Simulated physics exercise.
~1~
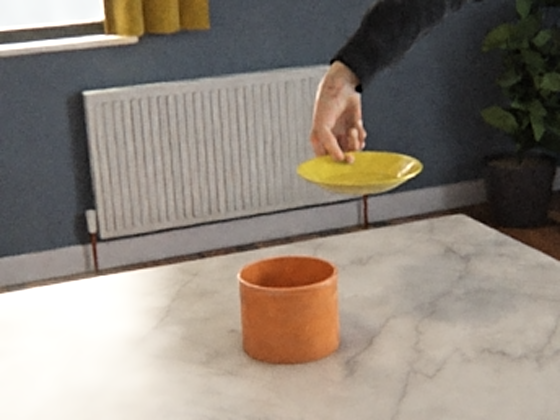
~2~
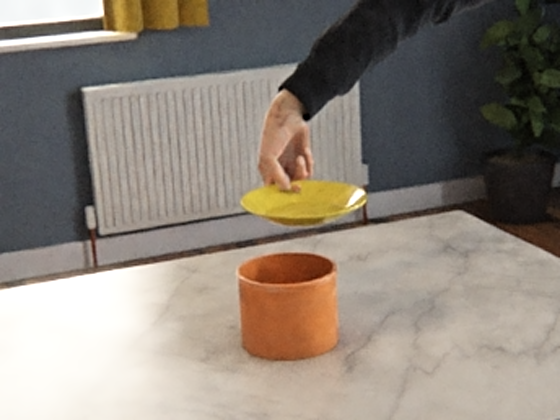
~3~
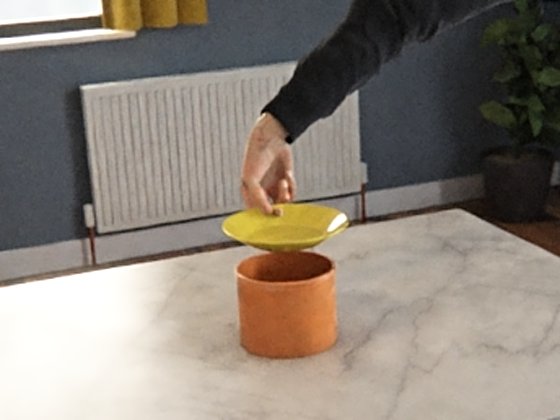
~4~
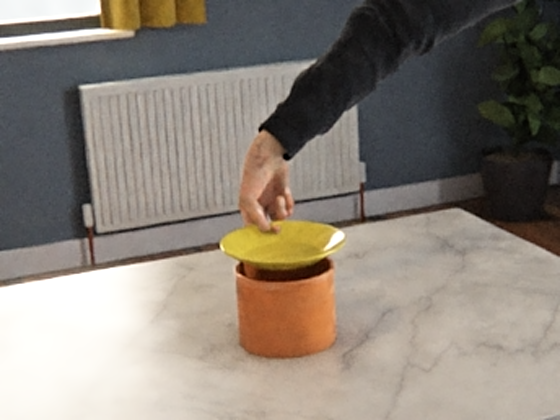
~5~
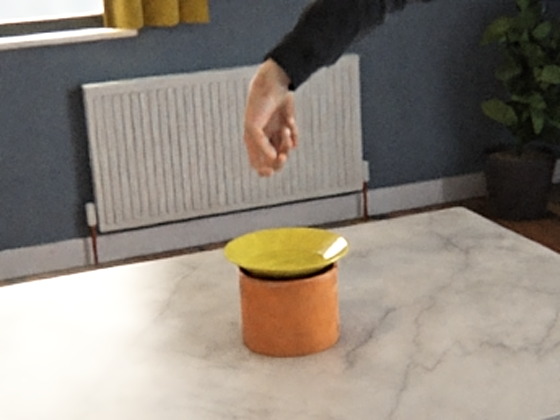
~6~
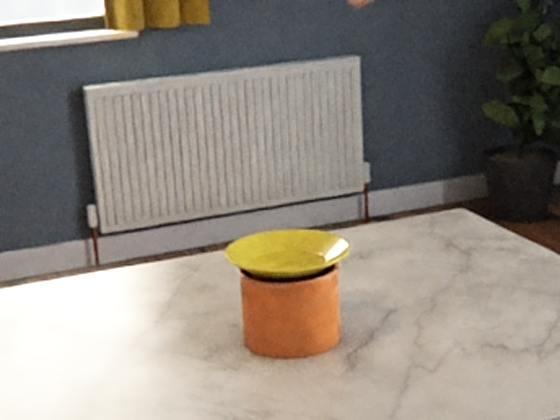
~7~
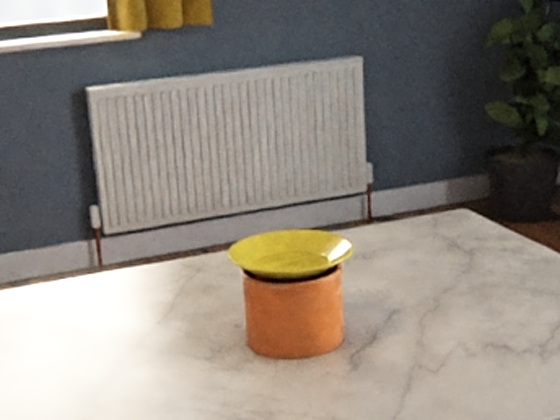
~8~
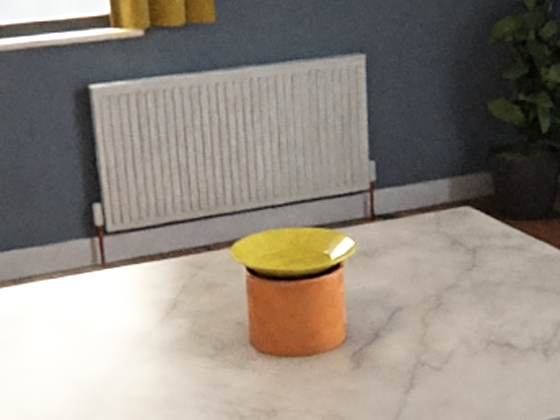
A hand in a dark sleeve reaches in from the upper right, holding a shallow yellow saucer above a white marble table, seen from slightly above by a gently swaying camera. An open orange pot stands on the table, with a pale radiator on a blue-grey wall, a mustard curtain at upper left and a leafy plant at right. The hand carries the saucer left and down until it is over the pot, then lowers it onto the rim. The fingers let go and the arm withdraws toward the upper right. The saucer stays resting on top, covering the pot's opening like a lid.
